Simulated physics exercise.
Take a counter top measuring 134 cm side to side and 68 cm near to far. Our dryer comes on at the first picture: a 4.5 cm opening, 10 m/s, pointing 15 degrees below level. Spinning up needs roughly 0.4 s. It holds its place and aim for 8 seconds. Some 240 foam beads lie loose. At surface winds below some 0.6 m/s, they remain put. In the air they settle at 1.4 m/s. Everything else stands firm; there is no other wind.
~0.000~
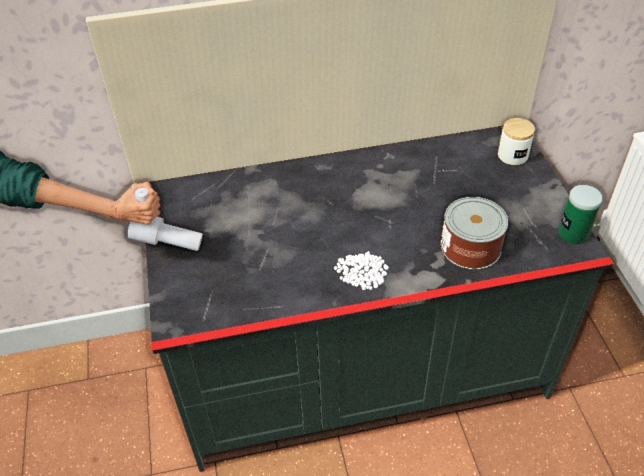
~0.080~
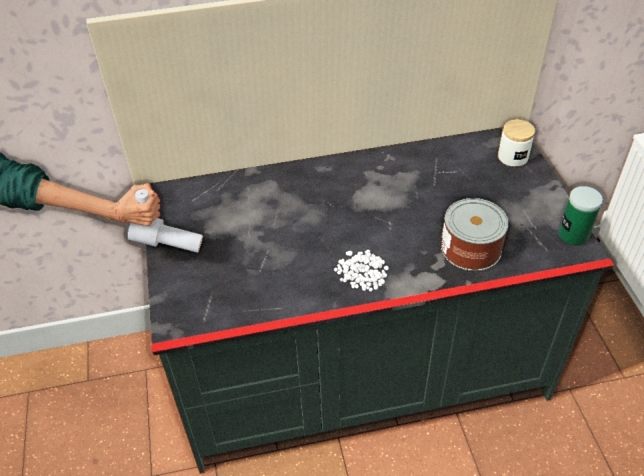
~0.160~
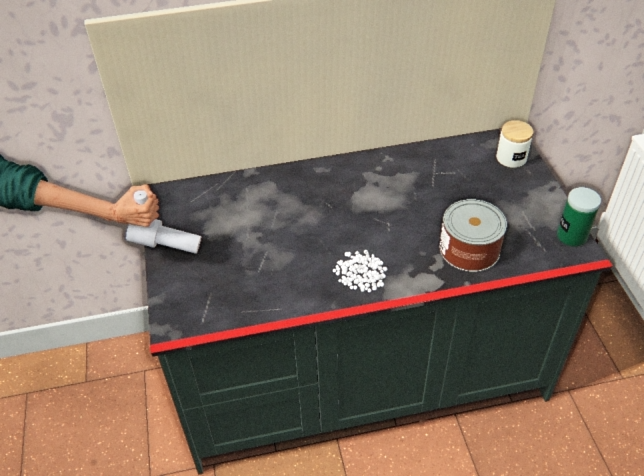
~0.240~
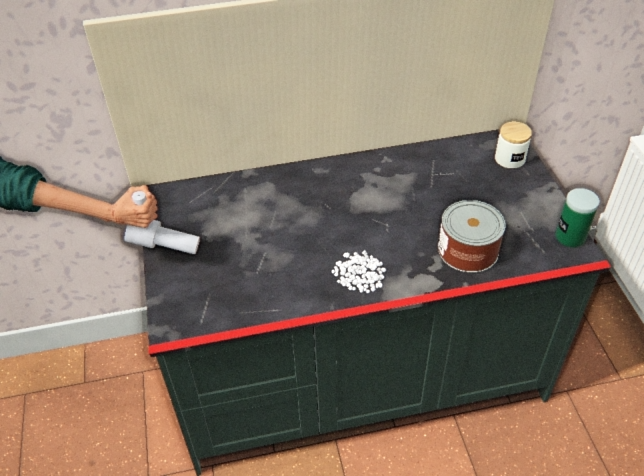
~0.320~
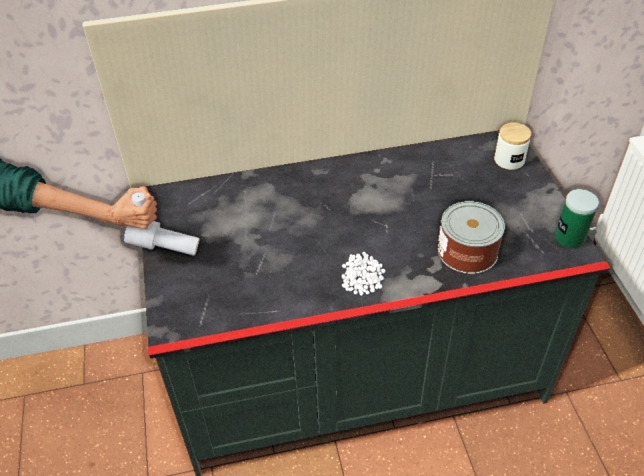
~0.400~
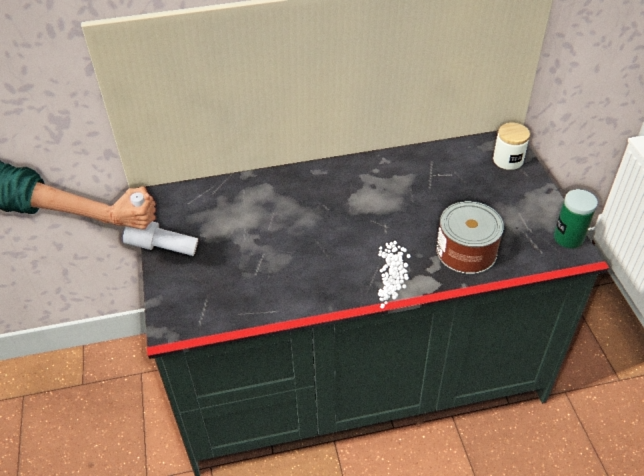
White foam beads on a dark counter lying still, then shifting right into a loose strip as a hand holds a dryer.
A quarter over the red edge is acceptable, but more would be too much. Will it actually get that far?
Yes, over a quarter escapes that way.
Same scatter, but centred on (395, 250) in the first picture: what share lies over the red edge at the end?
In that case I'd expect around 25 percent.
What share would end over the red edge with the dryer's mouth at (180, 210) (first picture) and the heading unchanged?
100 per cent, roughly.
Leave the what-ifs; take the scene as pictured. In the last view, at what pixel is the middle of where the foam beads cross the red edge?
Near (481, 293).
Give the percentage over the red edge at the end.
Result: Close to 80 in a hundred.
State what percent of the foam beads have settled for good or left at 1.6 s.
Roughly 80 % of them.
After 1.6 s, 78 % are over the red edge; the middle of those still in play is near (516, 183); 80 % have settled or left.
After 2.6 s, 78 % are over the red edge; 100 % have settled or left.
After 4.4 s, 78 % are over the red edge; 100 % have settled or left.
After 8.0 s, at the end, 78 % are over the red edge.
